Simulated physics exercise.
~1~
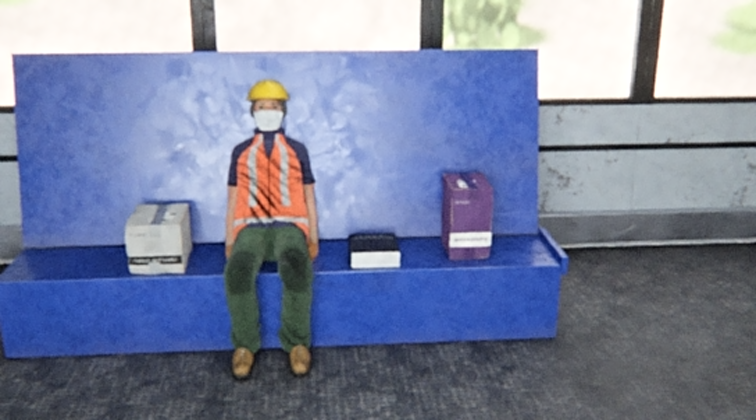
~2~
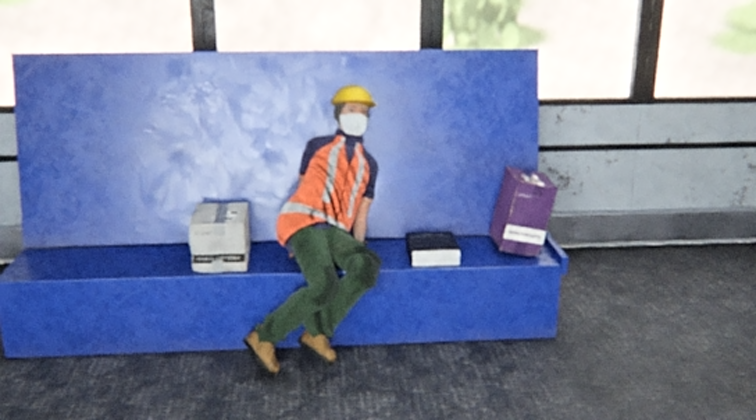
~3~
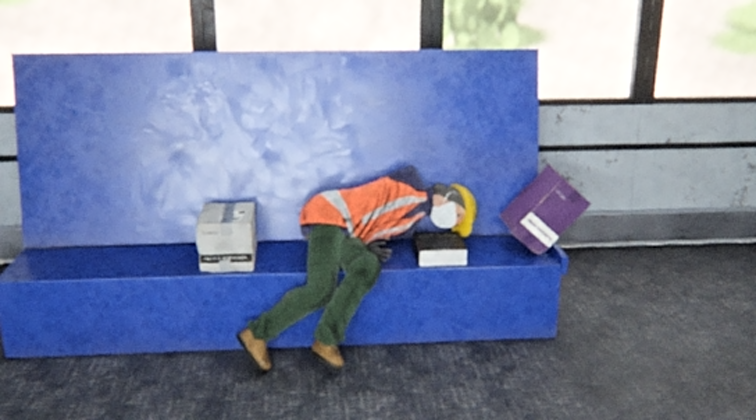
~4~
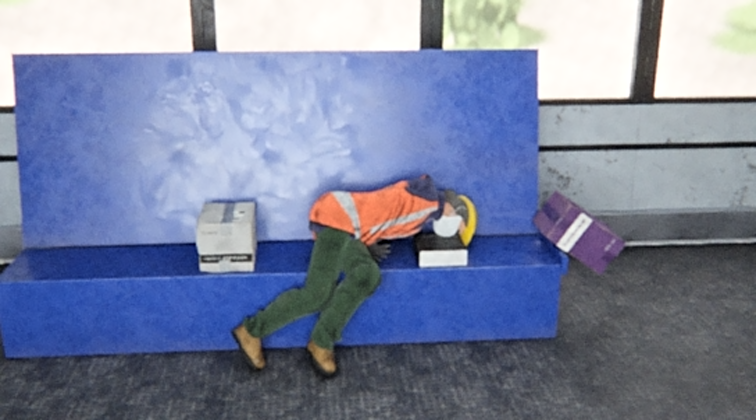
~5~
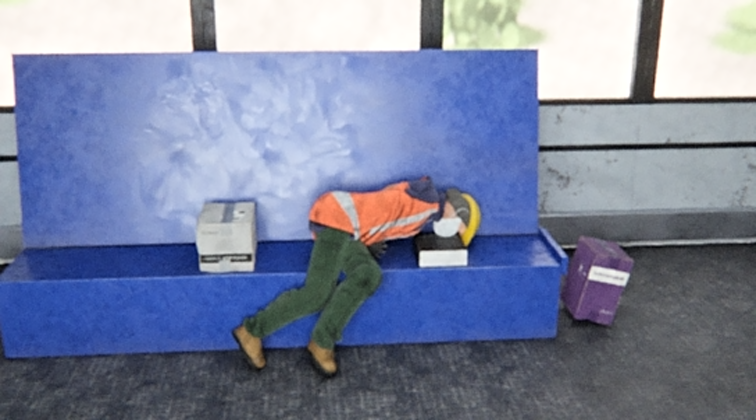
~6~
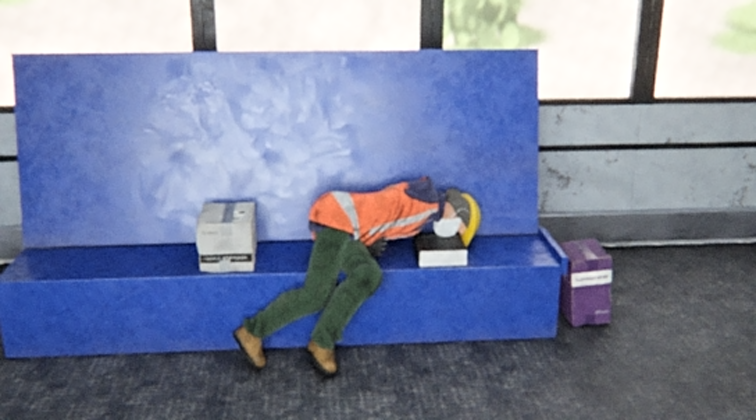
Blue bench by windows, seated masked worker in hard hat slumping right beside boxes, purple one toppling off the end to the floor.
